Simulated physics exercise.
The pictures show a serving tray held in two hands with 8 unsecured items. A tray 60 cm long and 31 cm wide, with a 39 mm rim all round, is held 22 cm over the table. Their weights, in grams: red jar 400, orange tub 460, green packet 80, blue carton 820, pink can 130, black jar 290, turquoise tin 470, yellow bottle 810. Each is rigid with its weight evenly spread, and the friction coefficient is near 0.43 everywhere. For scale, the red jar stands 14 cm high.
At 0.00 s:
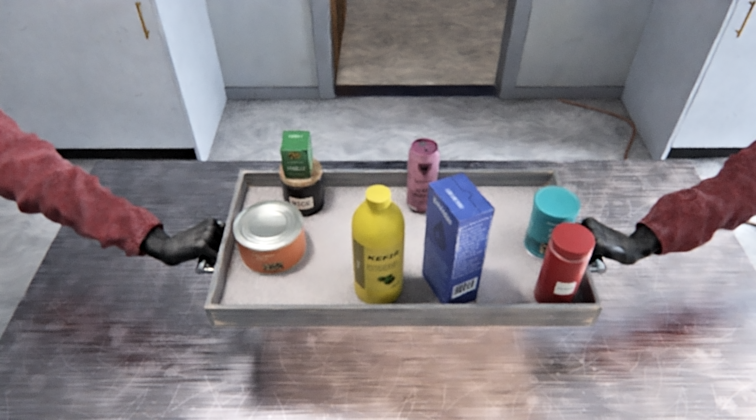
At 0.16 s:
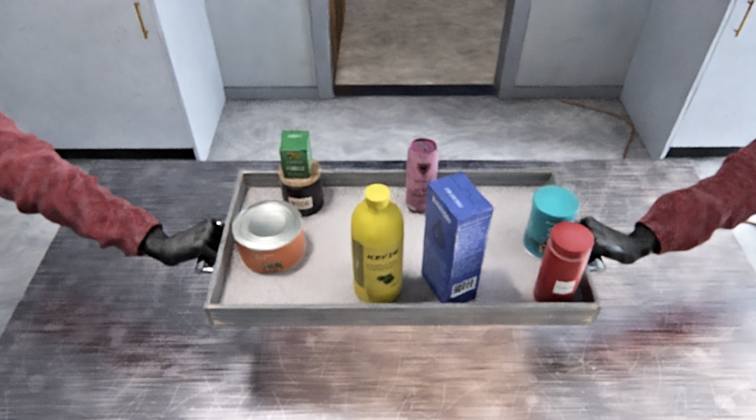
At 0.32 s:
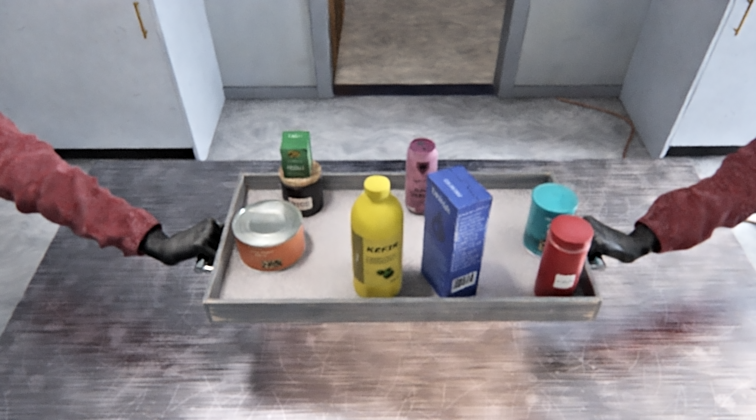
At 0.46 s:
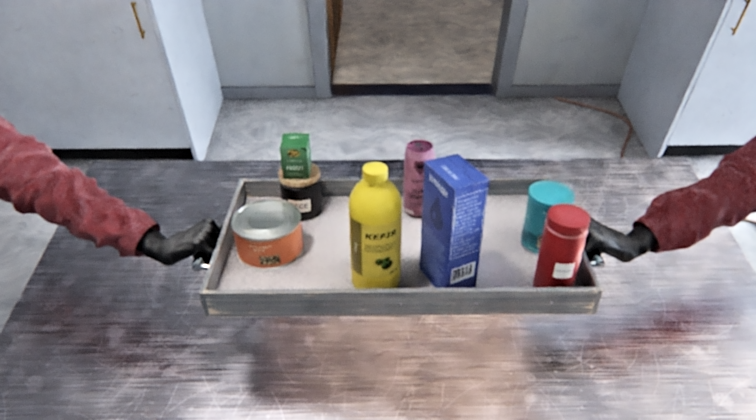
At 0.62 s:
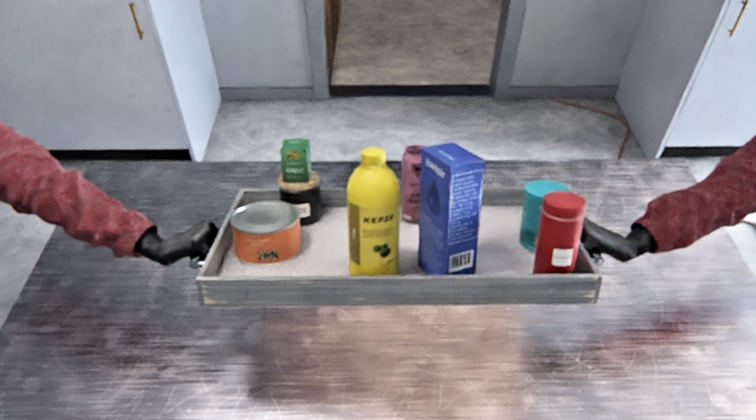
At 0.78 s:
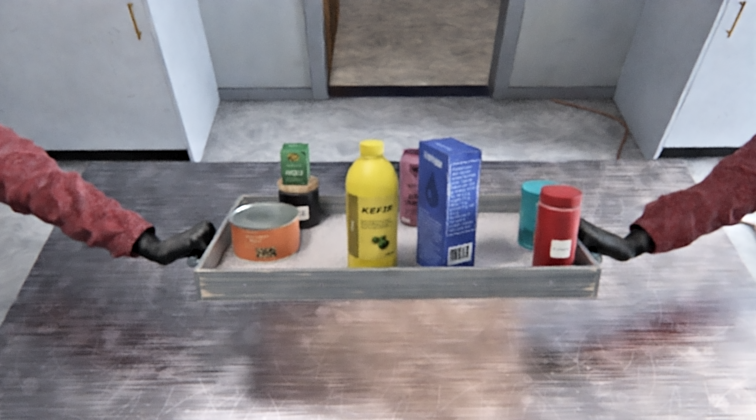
A gray serving tray, gripped at both ends by black-gloved hands in red sleeves, starts out level above a metal table, carrying eight items, among them a yellow bottle and a blue carton. The hands then tilt its far edge steadily downward, while the items keep their places on the tray.
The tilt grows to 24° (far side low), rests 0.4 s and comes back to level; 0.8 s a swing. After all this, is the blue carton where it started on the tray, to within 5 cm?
The blue carton leaves its spot.
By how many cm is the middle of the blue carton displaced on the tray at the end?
About 11 cm.
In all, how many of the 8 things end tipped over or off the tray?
In all, 4.
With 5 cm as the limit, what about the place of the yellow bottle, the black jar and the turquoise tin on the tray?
The yellow bottle gets shifted; the black jar stays put; the turquoise tin gets shifted.
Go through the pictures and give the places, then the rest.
Tray level; blue carton (454, 245); red jar (563, 268), in the first frame.
Tray level; green packet (296, 155); pink can (421, 177), in the second frame.
Tilt 4°, far edge down; black jar (302, 187); turquoise tin (549, 222), in the third frame.
Tilt 10°, far edge down; yellow bottle (375, 228); red jar (560, 252), in the fourth frame.
Tilt 18°, far edge down; orange tub (267, 233); green packet (296, 161), in the fifth frame.
Tilt 23°, far edge down; blue carton (447, 210); pink can (414, 188), in the sixth frame.
After 1.18 s, tilt 24°, far edge down; pink can now off the tray; blue carton slid 3 cm near (445, 202); yellow bottle tipped 44° from how it sat.
After 1.38 s, tilt 24°, far edge down; blue carton slid 6 cm near (444, 196); yellow bottle on its side; red jar tipped 64° from how it sat.
After 1.68 s, tilt 13°, far edge down; green packet now off the tray; blue carton slid 11 cm near (444, 190); yellow bottle on its side.
At rest (3.4 s), off the tray, green packet and pink can; tipped over on the tray, red jar and yellow bottle; not toppled but over 5 cm from the start, blue carton and turquoise tin; the other 2 in place, give or take 5 cm. In the last view, blue carton near (444, 196).
